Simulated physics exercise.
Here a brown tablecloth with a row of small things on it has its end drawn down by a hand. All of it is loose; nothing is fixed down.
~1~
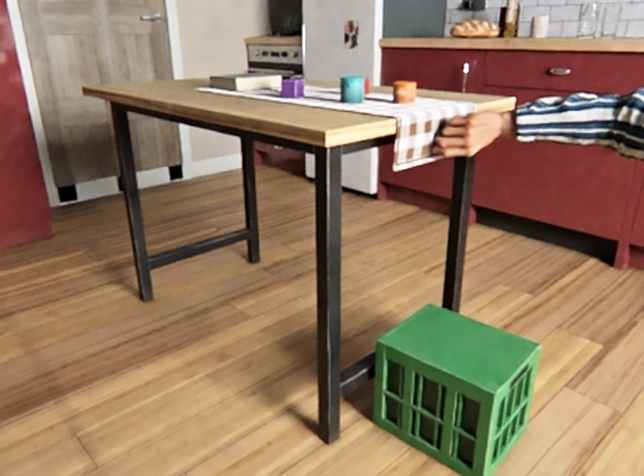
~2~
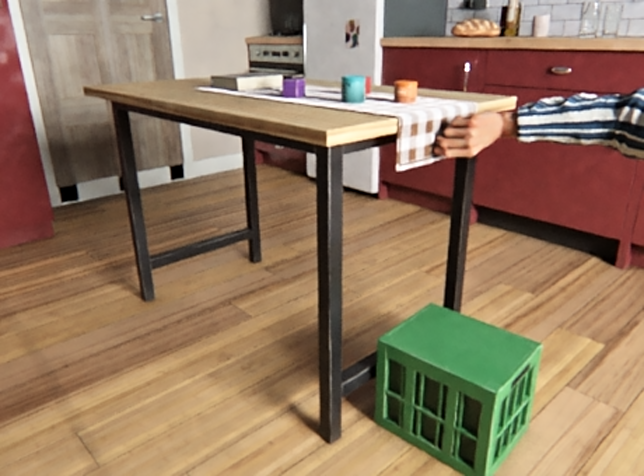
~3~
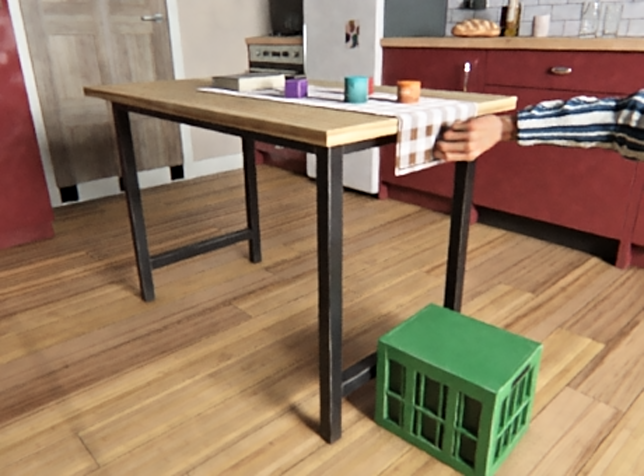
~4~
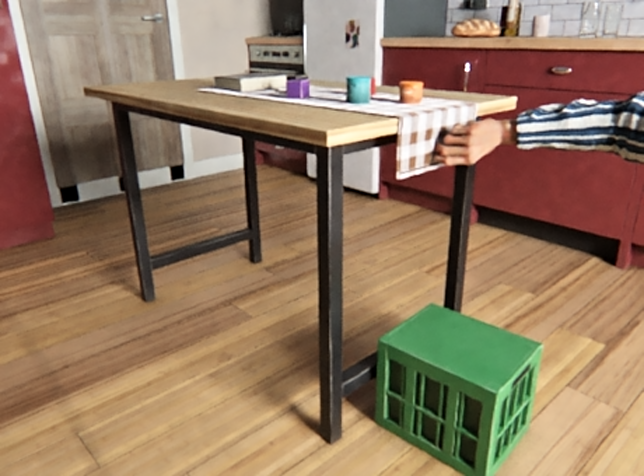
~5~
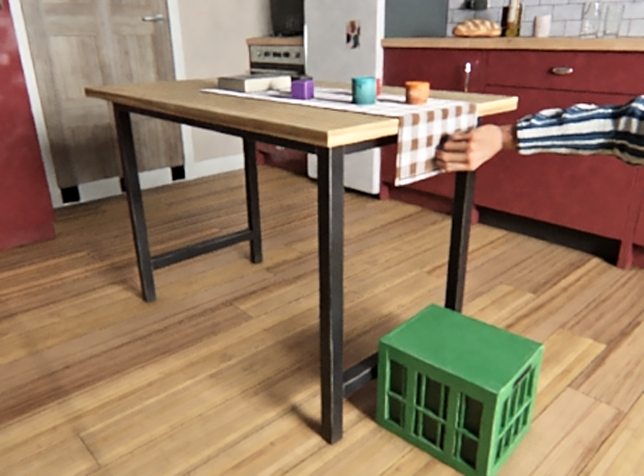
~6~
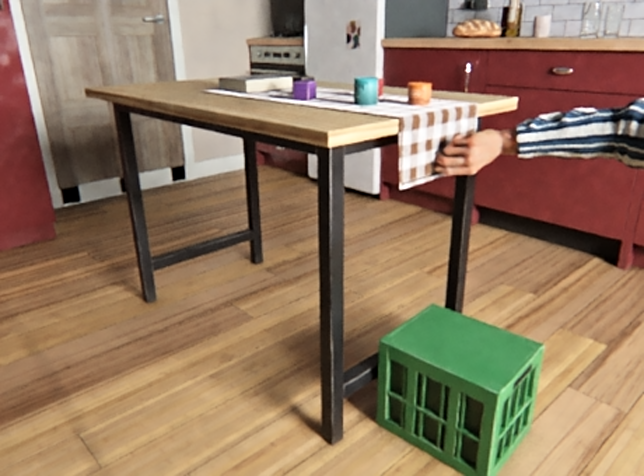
A hand in a striped sleeve grips the end of a checked cloth on a wooden table and draws it slowly downward over the edge. The orange and turquoise pots and the purple cube ride slightly to the right with the cloth, while the green crate stays on the floor below.
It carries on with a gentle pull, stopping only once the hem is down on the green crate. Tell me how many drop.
So in the end, the top is short four items, that's it.
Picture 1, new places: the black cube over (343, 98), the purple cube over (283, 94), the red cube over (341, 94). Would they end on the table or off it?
Black cube - leaves the top, purple cube - stays aboard, red cube - leaves the top.
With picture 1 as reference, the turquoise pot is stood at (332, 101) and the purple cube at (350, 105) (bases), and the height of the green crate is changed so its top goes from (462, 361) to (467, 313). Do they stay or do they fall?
In the end the turquoise pot is no longer on top and the purple cube is no longer on top.
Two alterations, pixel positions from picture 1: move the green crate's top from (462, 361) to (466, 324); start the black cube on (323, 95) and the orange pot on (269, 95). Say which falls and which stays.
The black cube ends up on top while the orange pot ends up on top.
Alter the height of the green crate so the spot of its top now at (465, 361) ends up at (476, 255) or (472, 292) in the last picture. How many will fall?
Numbers: 1; 2.
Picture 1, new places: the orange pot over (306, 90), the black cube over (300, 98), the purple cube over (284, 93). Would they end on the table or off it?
Result - orange pot: Still up; black cube: Down; purple cube: Still up.
Early on, hem near (435, 247); orange pot gone.
Midway, hem near (434, 286); orange pot, turquoise pot and red cube gone.
Near the end, hem on the crate; orange pot, turquoise pot, red cube and purple cube gone.
Finally, hem on the crate; orange pot, turquoise pot, red cube and purple cube gone. The count of fallen things is four.
